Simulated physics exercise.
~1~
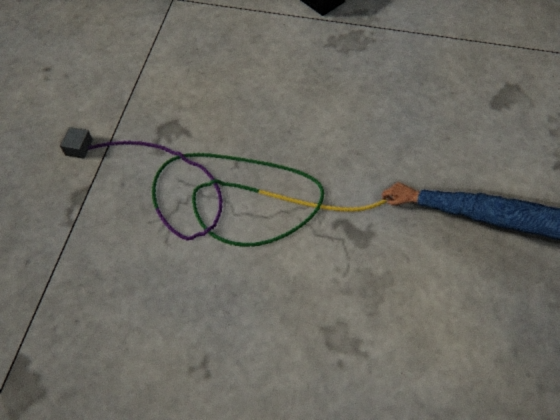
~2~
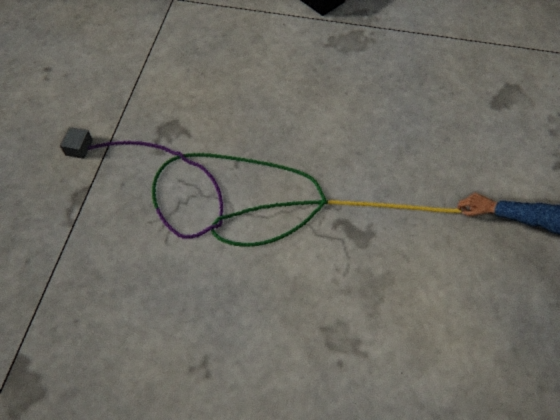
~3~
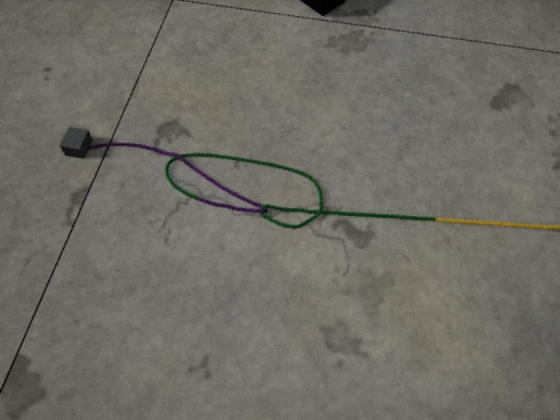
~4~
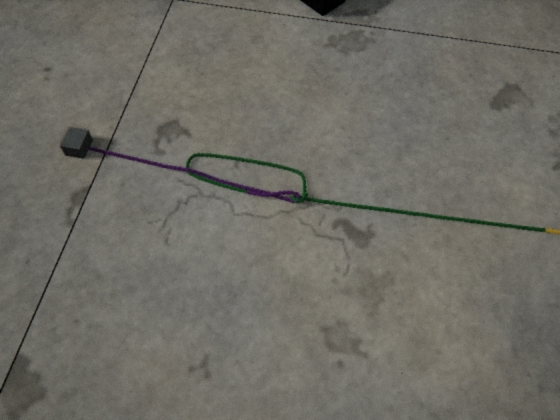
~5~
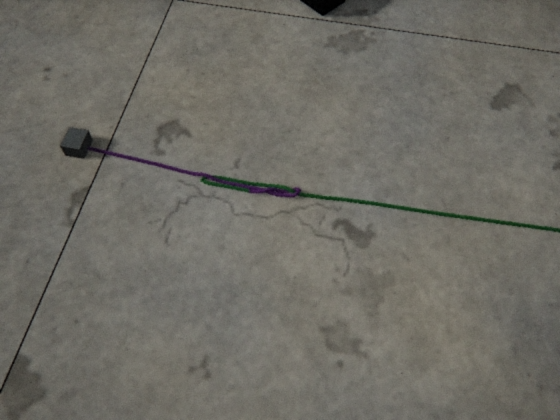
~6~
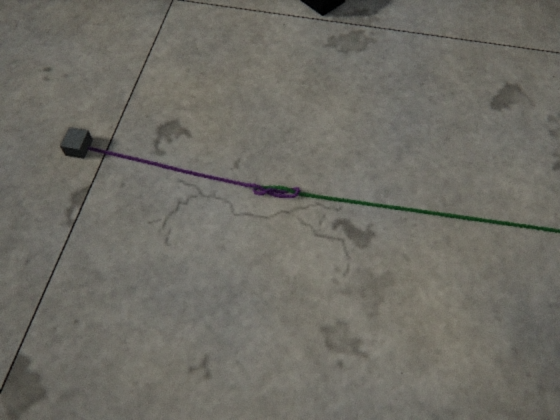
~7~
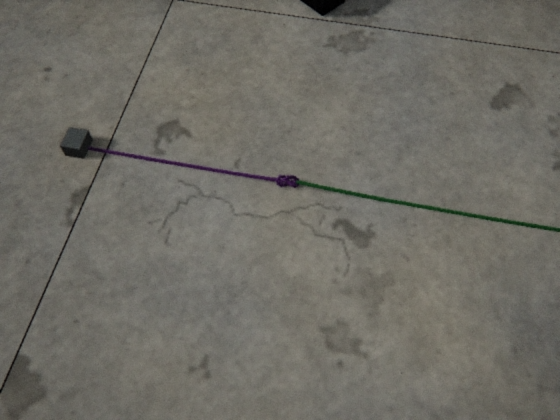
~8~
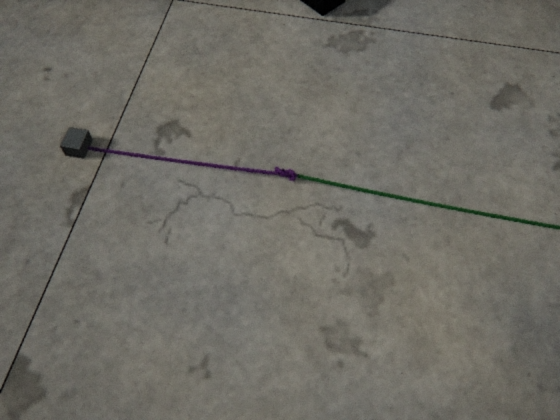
A rope coloured purple, green and yellow lies in loose loops on a cracked, stained grey concrete floor, seen from above at an angle. Its purple end is fixed to a small dark block at the left, while a hand in a blue sleeve holds the yellow end at the right. The hand pulls to the right and leaves view as the loops slide and shrink. They narrow into a long, flat bundle, then draw down into a small purple knot near the middle. The rope ends stretched nearly straight, purple on the left and green on the right, with the tight knot still in it.
